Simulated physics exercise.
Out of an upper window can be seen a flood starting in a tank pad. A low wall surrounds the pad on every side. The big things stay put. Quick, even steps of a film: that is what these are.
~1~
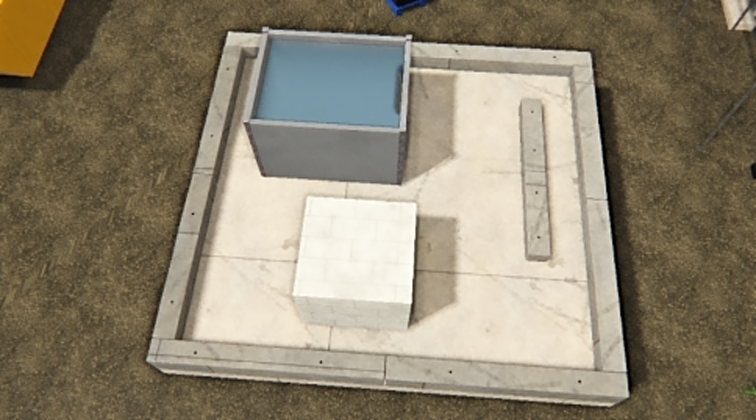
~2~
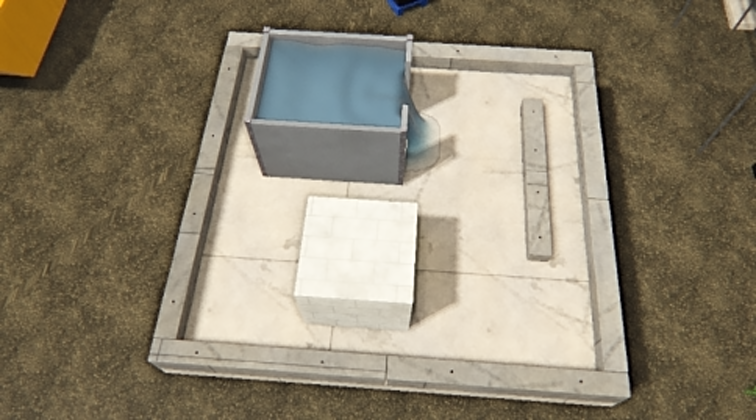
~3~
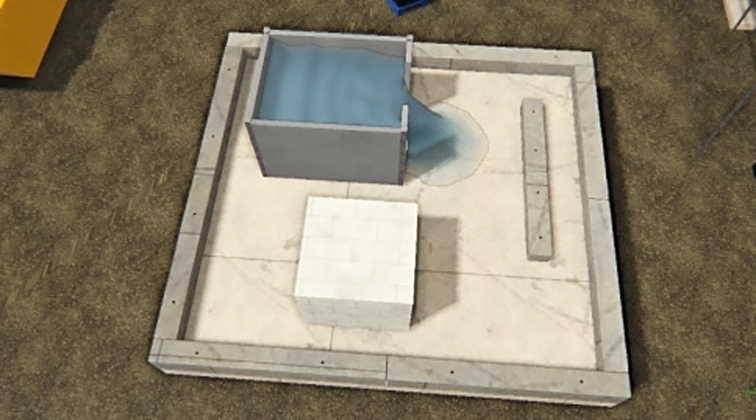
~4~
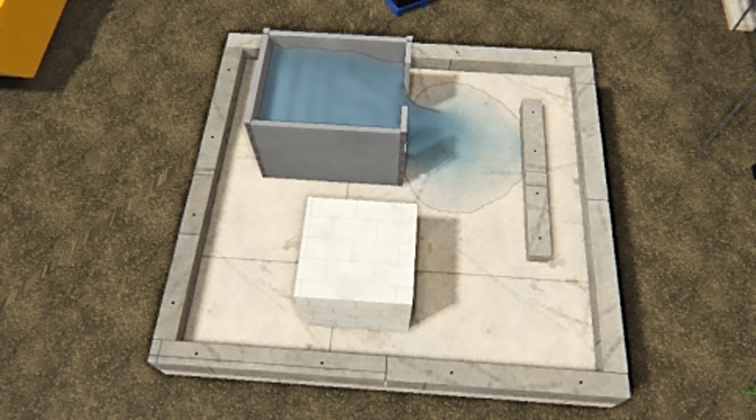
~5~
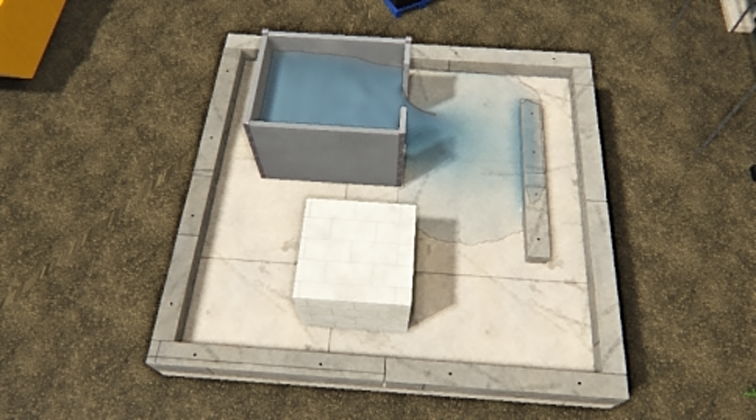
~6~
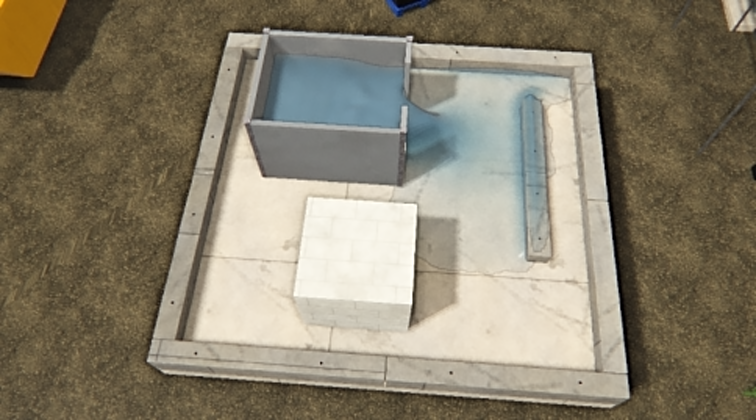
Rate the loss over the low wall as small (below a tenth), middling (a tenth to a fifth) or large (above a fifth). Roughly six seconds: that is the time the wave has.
Small.
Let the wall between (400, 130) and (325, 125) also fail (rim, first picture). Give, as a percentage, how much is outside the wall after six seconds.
Roughly 6 %.
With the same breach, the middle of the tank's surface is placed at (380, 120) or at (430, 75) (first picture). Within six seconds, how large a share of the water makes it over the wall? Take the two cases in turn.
Case one gives roughly 10 percent; case two gives roughly 12 percent.
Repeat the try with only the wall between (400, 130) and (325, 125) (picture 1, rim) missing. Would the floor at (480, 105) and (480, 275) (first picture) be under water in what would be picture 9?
Spared, swamped.
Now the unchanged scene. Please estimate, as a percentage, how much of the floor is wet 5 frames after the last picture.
Estimated share: About 55 %.
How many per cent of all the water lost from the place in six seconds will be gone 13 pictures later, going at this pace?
My reading is about 80 per cent.
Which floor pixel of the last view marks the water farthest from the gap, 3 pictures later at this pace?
My estimate: Roughly (580, 357).
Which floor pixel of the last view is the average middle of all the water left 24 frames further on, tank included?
Close to (422, 197), I reckon.
A moment on, water covers 40 % of the floor; the low wall has let 0 % over.
Next, water covers 45 % of the floor; the low wall has let 1 % over.
Then, water covers 50 % of the floor; the low wall has let 6 % over.
Later, water covers 65 % of the floor; the low wall has let 8 % over.
In the end, water covers 75 % of the floor; the low wall has let 8 % over.
